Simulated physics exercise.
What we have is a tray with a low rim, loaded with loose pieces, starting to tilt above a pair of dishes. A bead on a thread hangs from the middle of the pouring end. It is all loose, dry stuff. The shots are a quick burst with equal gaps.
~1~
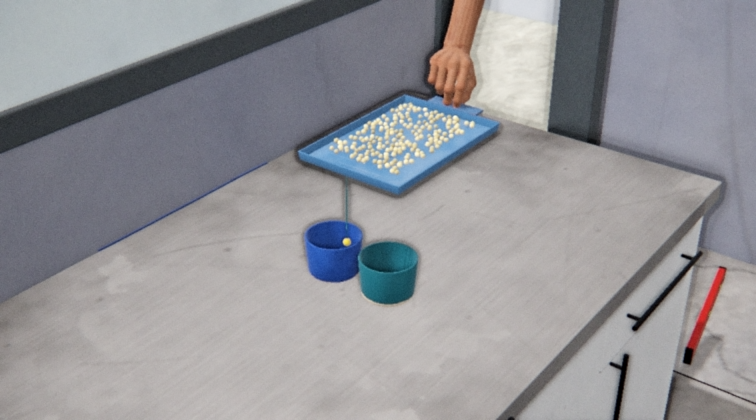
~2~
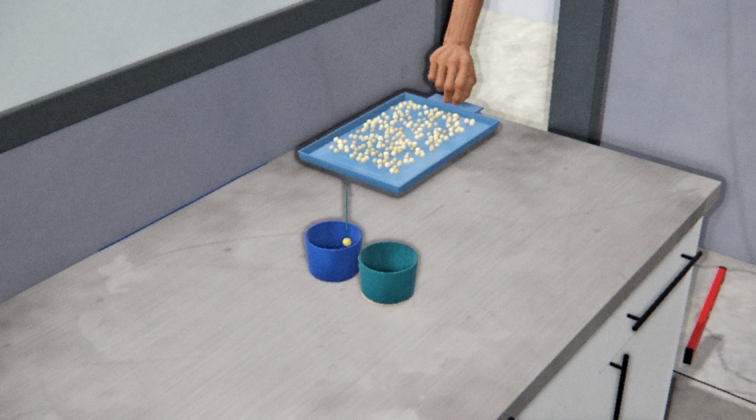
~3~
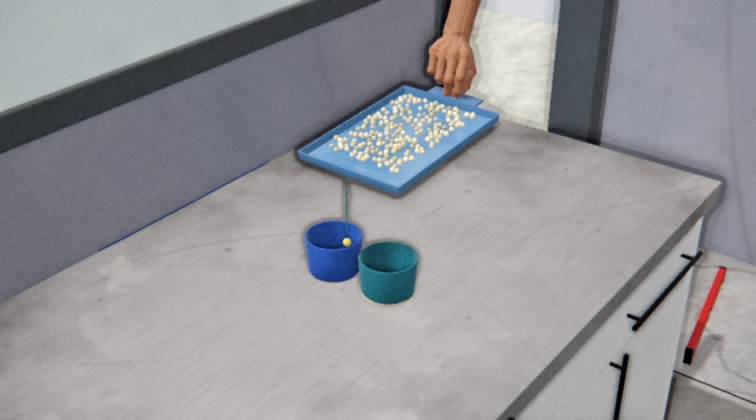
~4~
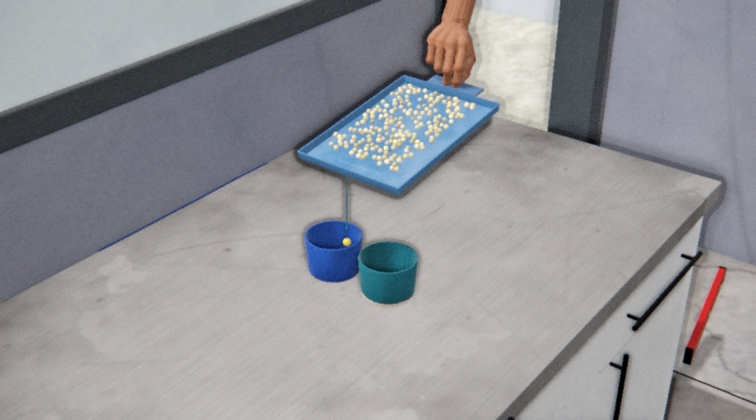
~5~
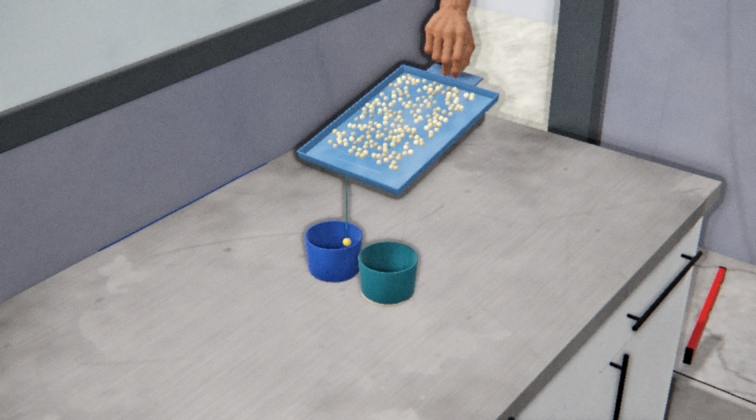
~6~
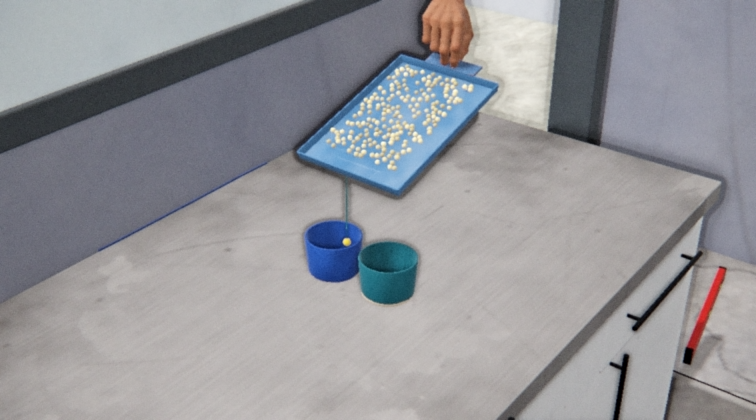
A blue tray scattered with pale soya beans tilts gradually as a hand raises its far end, while the near end stays low above a blue dish and a teal dish, and a yellow bead hangs still on a thread.
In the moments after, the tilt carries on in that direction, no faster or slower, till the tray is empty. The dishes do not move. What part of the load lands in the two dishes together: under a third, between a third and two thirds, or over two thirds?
The two hold under a third of the load.
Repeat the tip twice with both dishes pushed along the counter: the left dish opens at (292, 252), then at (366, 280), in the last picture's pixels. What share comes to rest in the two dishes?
About 70 and 40 per cent.
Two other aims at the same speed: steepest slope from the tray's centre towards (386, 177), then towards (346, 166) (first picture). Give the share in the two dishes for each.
The first gives 40 %, the second 0 %.
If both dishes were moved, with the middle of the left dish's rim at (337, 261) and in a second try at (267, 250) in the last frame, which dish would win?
First the left-hand dish, then the right one.
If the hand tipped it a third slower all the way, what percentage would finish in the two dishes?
About 0 per cent.
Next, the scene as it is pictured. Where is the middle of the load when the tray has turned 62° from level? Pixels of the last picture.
At about (352, 171).
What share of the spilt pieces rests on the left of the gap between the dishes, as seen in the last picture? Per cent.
About 80 per cent.
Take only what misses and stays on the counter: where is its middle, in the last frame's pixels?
At about (325, 317).
Soon, tray tipped steeply; most on the tray; about a quarter outside both; a small part in the air.
A while on, tray tipped past a quarter turn; about a third on the tray; about a quarter outside both; about a third in the air.
Towards the end, tray tipped past a quarter turn; a stray few in the left dish; nearly all outside both.
Finally, tray tipped past a quarter turn; none in the right dish; a stray few in the left dish; nearly all outside both.
